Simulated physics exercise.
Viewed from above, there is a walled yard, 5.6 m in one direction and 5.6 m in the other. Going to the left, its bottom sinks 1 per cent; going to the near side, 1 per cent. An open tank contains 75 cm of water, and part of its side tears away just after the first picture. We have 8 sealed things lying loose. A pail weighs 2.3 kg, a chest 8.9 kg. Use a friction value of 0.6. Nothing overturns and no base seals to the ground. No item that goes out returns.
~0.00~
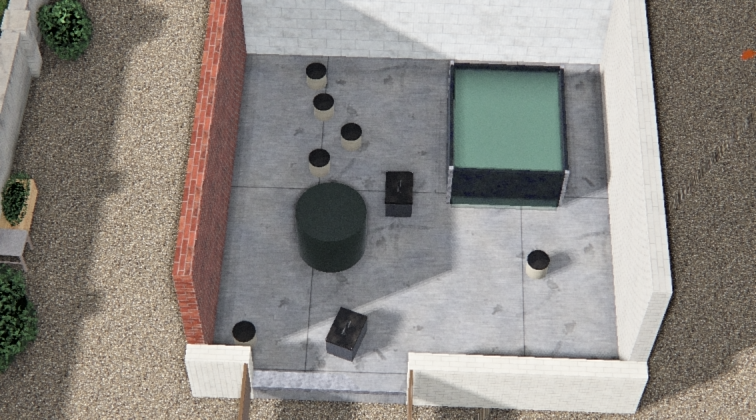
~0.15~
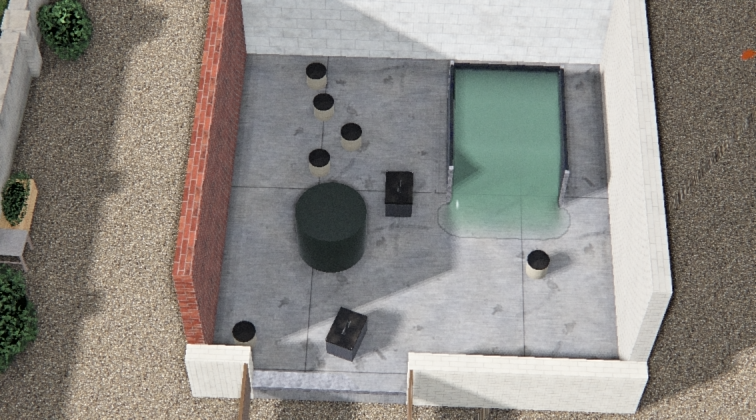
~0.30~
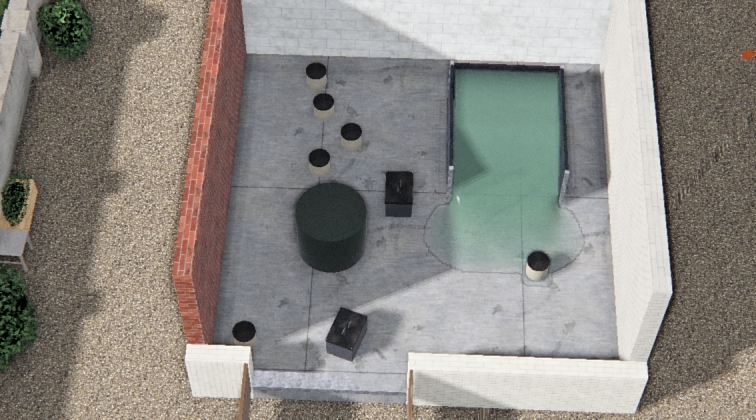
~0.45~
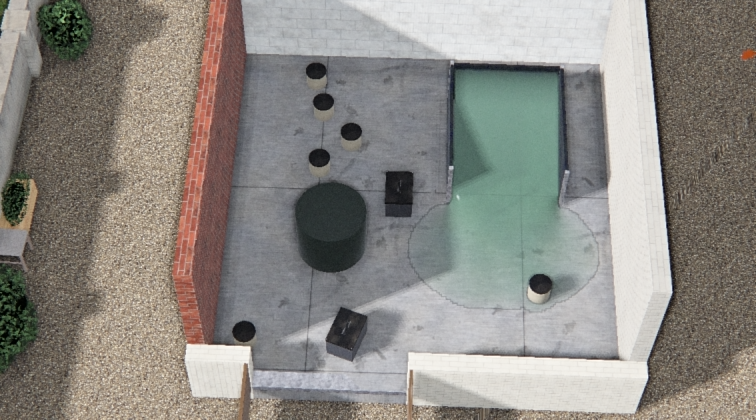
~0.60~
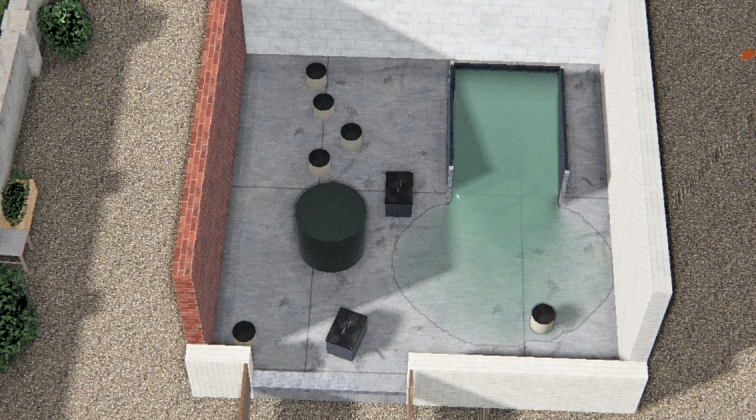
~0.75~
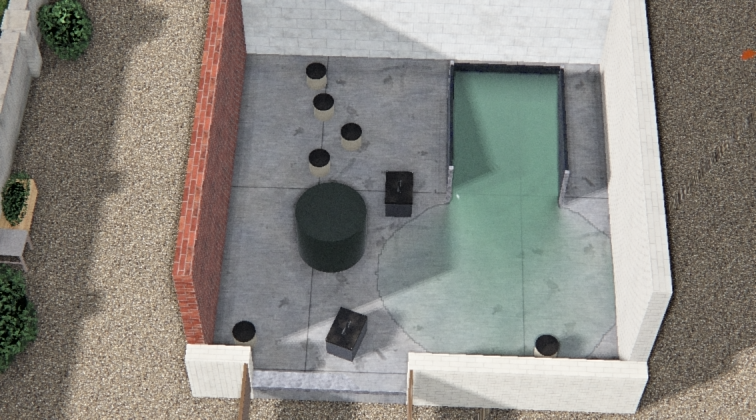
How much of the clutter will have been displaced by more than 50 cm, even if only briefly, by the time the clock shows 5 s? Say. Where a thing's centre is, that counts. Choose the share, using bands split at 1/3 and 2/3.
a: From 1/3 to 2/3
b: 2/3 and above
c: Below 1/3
a, from 1/3 to 2/3.
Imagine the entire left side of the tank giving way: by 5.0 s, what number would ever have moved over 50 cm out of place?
Result: 7 of them.
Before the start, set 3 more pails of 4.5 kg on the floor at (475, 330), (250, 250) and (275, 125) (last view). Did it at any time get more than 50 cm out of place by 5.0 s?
Order as given: Goes farther, goes farther, stays inside it.
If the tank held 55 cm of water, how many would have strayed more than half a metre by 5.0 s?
That would make 2 of them.
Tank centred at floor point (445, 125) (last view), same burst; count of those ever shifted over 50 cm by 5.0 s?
That gives 3 of them.
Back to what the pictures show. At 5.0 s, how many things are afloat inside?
My tally comes to 3.
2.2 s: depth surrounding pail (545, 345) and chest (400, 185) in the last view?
First about 42 cm, second about 0 cm.
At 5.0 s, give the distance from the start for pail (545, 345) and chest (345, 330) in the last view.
Distances: 100 cm; 120 cm.
After 1.1 s 1 of 8 are over 50 cm from their spots; 1 afloat.
After 2.2 s 2 of 8 are over 50 cm from their spots; 2 afloat.
After 3.5 s 2 of 8 are over 50 cm from their spots; 3 afloat.
After 5.0 s 3 of 8 are over 50 cm from their spots, and 3 have been at some point; 3 afloat.
